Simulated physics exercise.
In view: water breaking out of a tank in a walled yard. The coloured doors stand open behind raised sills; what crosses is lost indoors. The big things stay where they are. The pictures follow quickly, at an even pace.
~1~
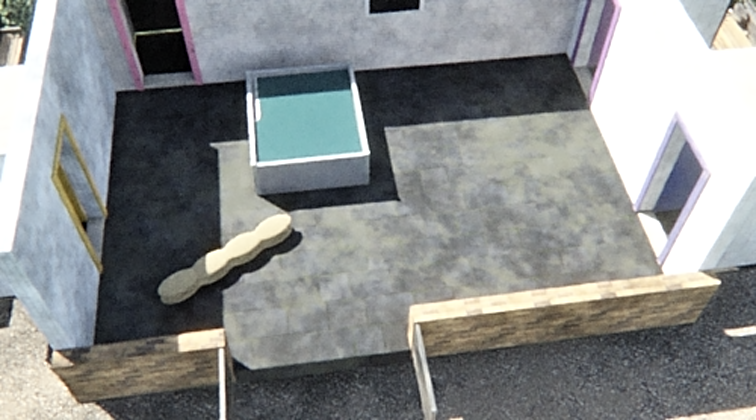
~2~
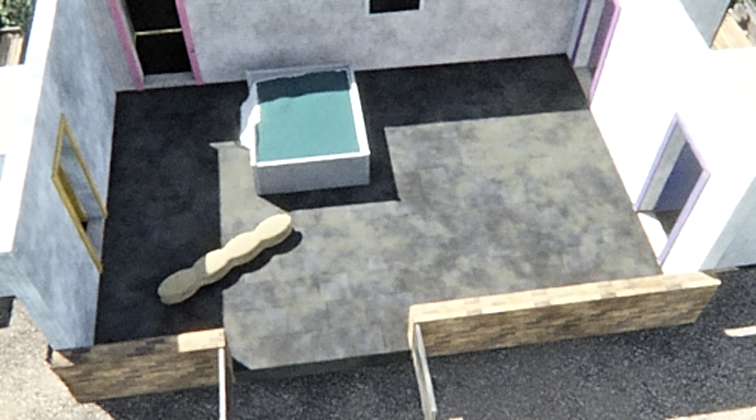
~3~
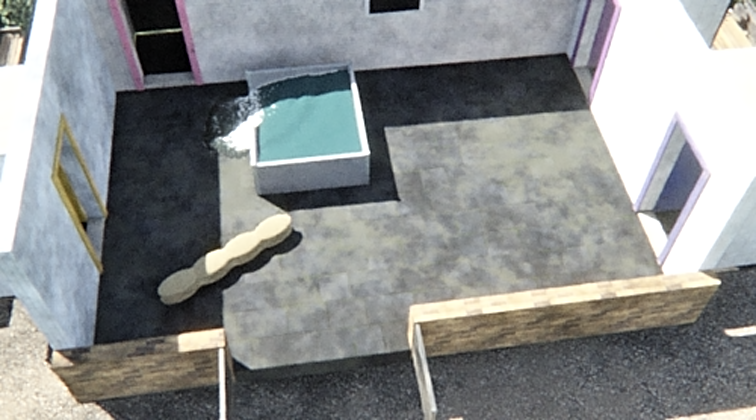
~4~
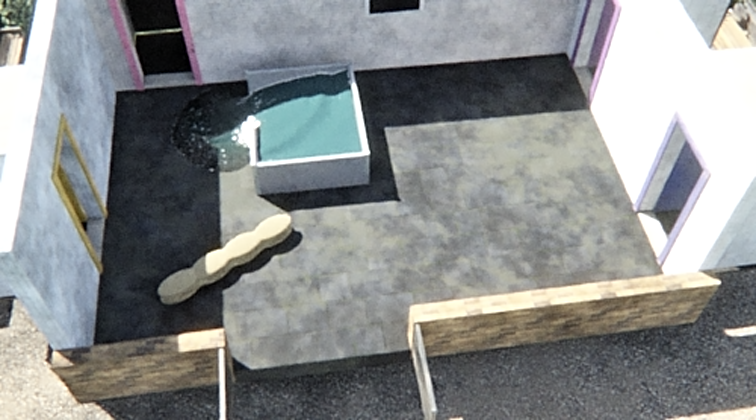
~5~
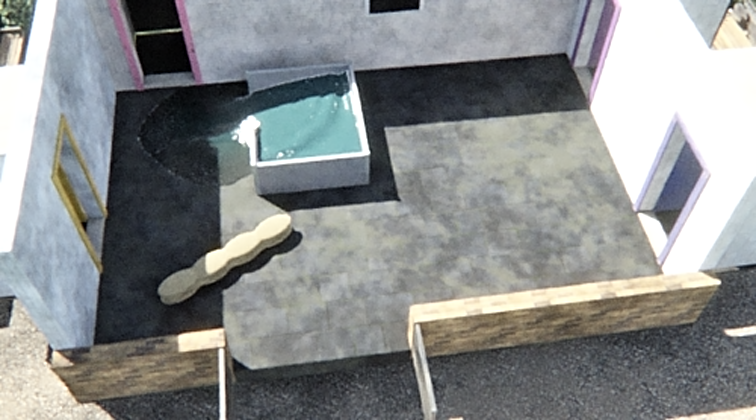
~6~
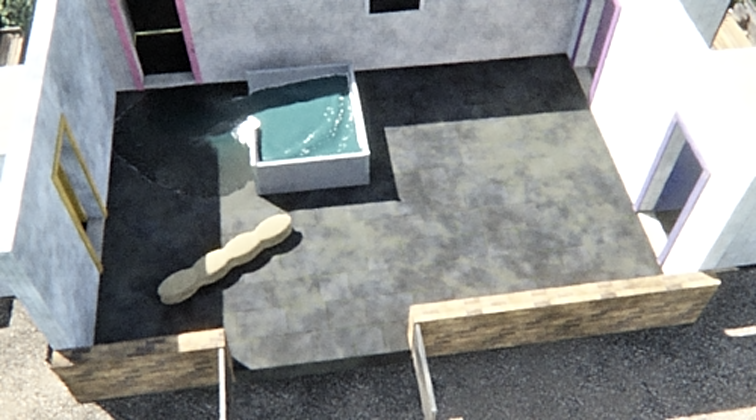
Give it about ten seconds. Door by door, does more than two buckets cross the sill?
One by one: The yellow door floods; the pink door floods; the purple door holds within the limit; the blue door holds within the limit.
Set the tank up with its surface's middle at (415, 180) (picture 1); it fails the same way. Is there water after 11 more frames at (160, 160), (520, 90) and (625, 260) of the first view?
In that order: Under water, not flooded, clear.
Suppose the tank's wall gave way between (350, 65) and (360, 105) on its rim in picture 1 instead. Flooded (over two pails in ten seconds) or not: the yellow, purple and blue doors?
My reading: Yellow door is under; purple door floods; blue door passes that mark.
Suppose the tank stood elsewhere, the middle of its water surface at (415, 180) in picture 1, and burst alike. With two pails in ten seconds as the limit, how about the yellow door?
Then: The yellow one goes over.
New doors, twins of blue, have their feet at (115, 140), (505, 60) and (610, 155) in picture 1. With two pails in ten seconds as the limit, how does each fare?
In turn: Takes more, is under, takes less.
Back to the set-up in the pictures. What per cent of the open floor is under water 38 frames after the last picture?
Roughly 50 per cent.
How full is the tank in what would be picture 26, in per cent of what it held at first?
About 40 per cent.
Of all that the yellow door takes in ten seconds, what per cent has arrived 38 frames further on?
Roughly 55 per cent.
A moment on, water covers 15 % of the floor; the yellow door not reached, the pink door under two buckets in, the purple door not reached, the blue door not reached.
Next, water covers 15 % of the floor; the yellow door under two buckets in, the pink door over two buckets in, the purple door not reached, the blue door not reached.
Then, water covers 25 % of the floor; the yellow door under two buckets in, the pink door far over two buckets in, the purple door not reached, the blue door not reached.
Later, water covers 50 % of the floor; the yellow door over two buckets in, the pink door far over two buckets in, the purple door not reached, the blue door not reached.
In the end, water covers 85 % of the floor; the yellow door over two buckets in, the pink door far over two buckets in, the purple door not reached, the blue door under two buckets in.
